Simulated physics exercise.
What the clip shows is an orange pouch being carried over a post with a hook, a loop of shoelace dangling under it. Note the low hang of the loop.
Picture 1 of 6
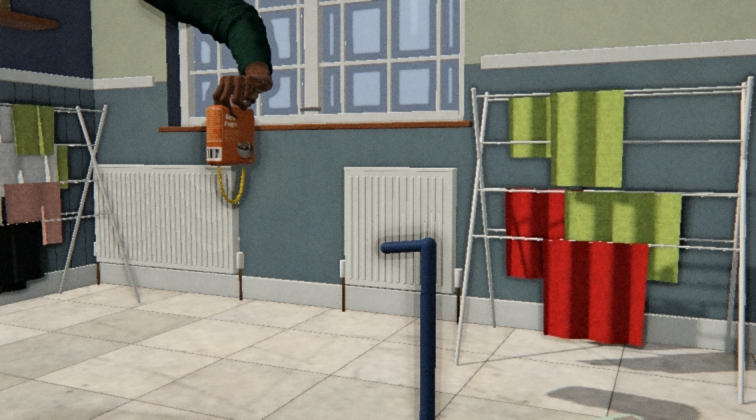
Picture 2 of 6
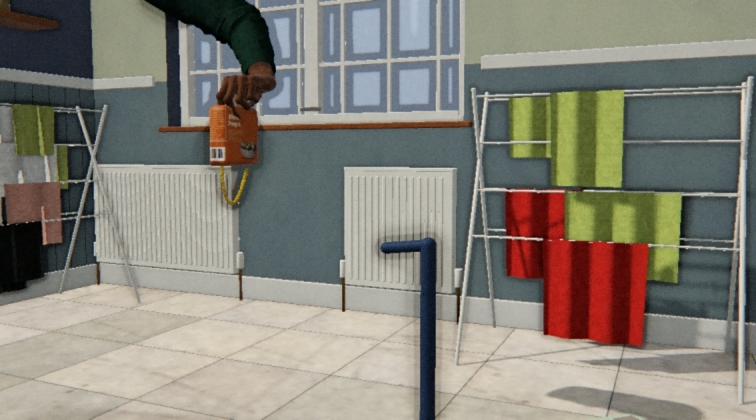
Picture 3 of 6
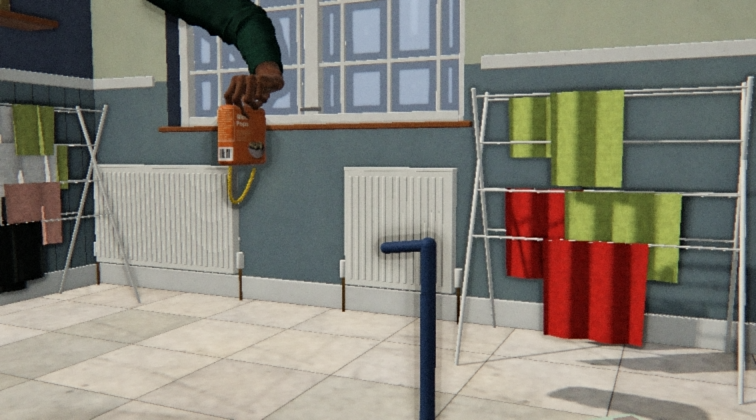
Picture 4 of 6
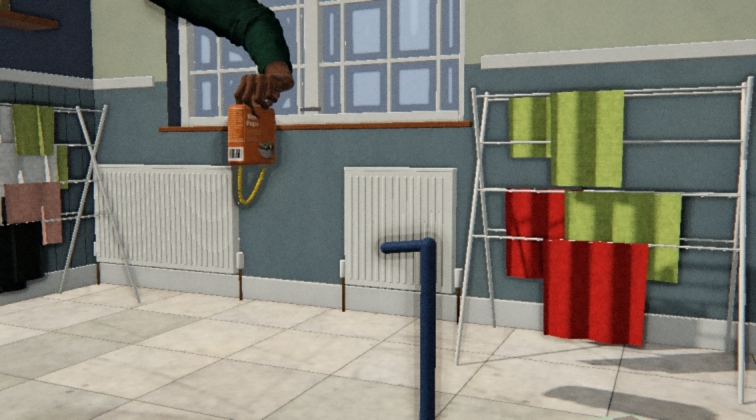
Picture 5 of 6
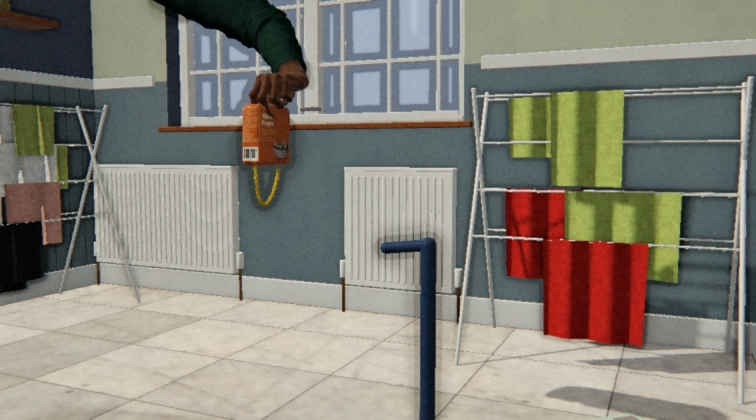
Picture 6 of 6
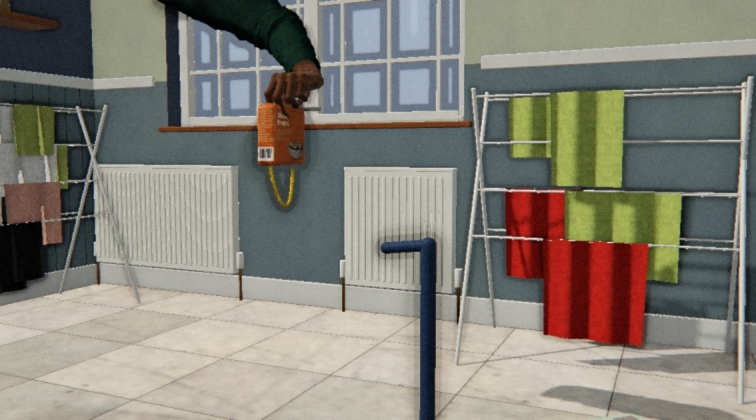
A hand in a dark green sleeve carrying an orange pouch with a dangling yellow loop slowly rightward past white radiators.
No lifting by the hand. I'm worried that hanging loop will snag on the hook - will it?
No, it gets by.
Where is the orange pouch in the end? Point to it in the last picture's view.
In the last view it finishes at around (614, 131).
Then, 0.60 s later than the last view, pouch nearing the post near (378, 134).
Then, 1.34 s later than the last view, pouch past the post near (518, 132).
Finally, pouch past the post near (614, 131). The orange pouch comes away clean.
